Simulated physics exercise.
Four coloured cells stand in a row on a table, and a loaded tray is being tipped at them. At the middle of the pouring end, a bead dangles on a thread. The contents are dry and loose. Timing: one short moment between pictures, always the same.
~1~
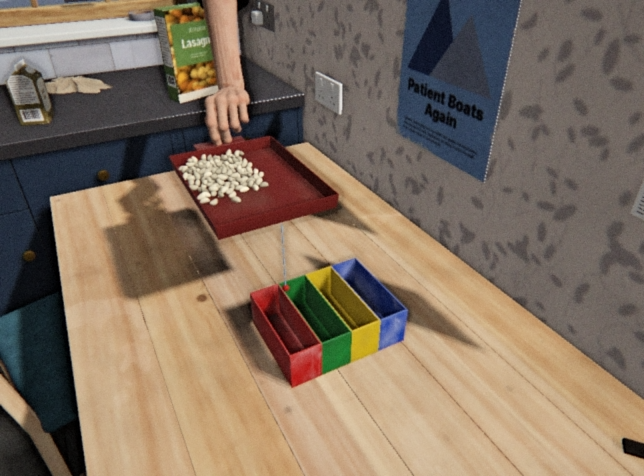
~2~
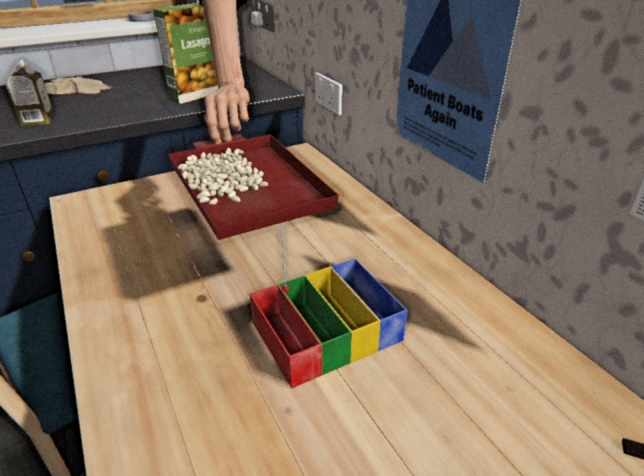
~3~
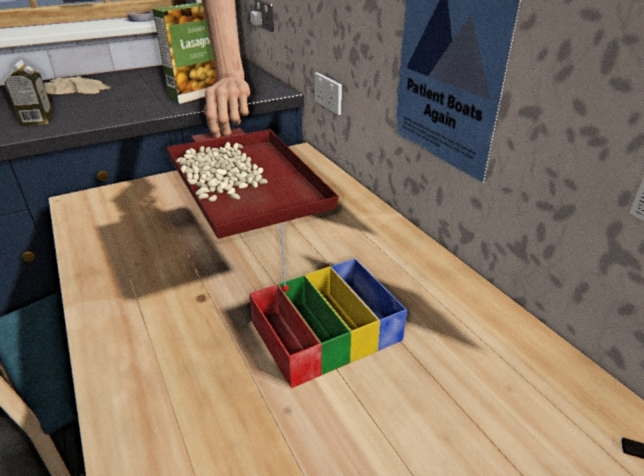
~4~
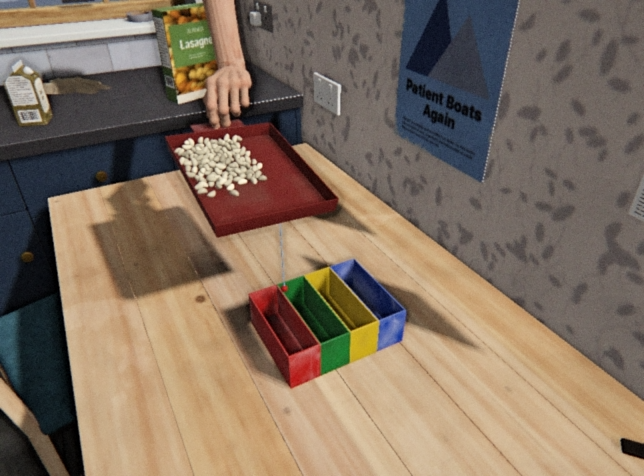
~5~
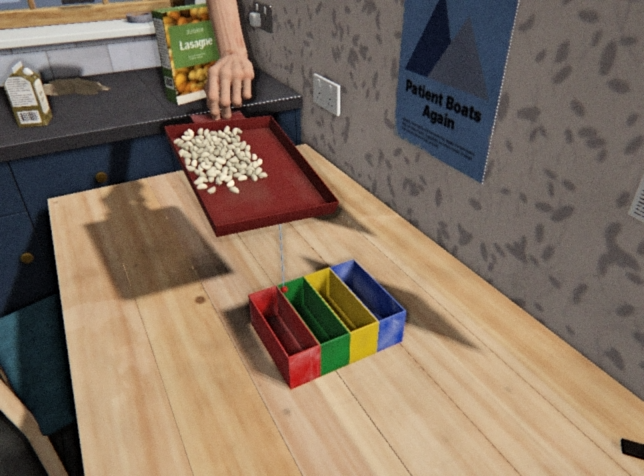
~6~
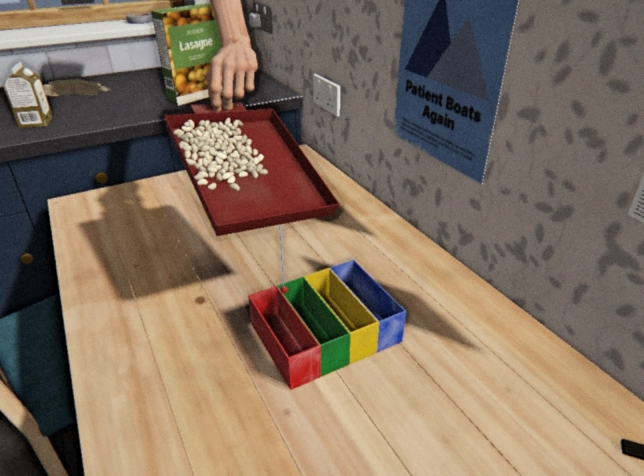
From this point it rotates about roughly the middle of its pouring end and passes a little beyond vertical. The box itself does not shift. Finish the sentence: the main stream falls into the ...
... Yellow cell.
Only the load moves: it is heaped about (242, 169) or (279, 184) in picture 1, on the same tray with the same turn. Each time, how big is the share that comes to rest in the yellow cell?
Roughly 50 and 70 percent, in that order.
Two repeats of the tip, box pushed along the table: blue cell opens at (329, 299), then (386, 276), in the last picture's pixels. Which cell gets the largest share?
Attempt 1 - the blue cell; attempt 2 - green.
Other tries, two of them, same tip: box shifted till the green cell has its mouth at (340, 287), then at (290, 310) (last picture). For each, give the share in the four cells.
Close to 90 %, followed by close to 100 %.
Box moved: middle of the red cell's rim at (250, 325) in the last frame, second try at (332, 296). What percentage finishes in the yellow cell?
You'd get 20 in a hundred the first time and 0 in a hundred the second.
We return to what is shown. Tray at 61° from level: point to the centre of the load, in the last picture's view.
(296, 196).
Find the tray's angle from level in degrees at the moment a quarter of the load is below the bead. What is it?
I'd say close to 110 degrees.
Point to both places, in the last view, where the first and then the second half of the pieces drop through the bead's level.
I'd put it at roughly (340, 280), and after that at roughly (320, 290).
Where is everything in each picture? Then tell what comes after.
Corners of the pouring end near (217, 226) and (336, 194), level; middle of the load near (219, 172), white beans; bead on its thread near (286, 288); red cell near (306, 363); green cell near (337, 350); yellow cell near (365, 339); blue cell near (393, 327), in the first picture.
Corners of the pouring end near (217, 226) and (336, 195), level; middle of the load near (218, 171), in the second picture.
Corners of the pouring end near (217, 225) and (336, 196), tipped barely, lowest at the right corner; middle of the load near (217, 166), in the third picture.
Corners of the pouring end near (217, 224) and (336, 198), tipped a little, lowest at the right corner; middle of the load near (216, 159), in the fourth picture.
Corners of the pouring end near (217, 224) and (337, 201), tipped a little, lowest at the right corner; middle of the load near (216, 153), in the fifth picture.
Corners of the pouring end near (218, 224) and (337, 203), tipped clearly, lowest at the right corner; middle of the load near (217, 147); red cell near (305, 365); green cell near (335, 352); yellow cell near (364, 340); blue cell near (391, 329), in the sixth picture.
Shortly afterwards, tray tipped steeply; all but a few on the tray; only a few falling or outside the box.
Next, tray tipped right over; the bulk on the tray; a little in the yellow cell; a little in the green cell; only a few in the blue cell; only a few in the red cell; a little falling or outside the box.
Some moments later, tray tipped past a quarter turn; near two thirds in the yellow cell; near a quarter in the green cell; a little in the blue cell; a little in the red cell; only a few falling or outside the box.
In the end, tray tipped past a quarter turn; near two thirds in the yellow cell; near a quarter in the green cell; a little in the blue cell; a little in the red cell; only a few outside the box.
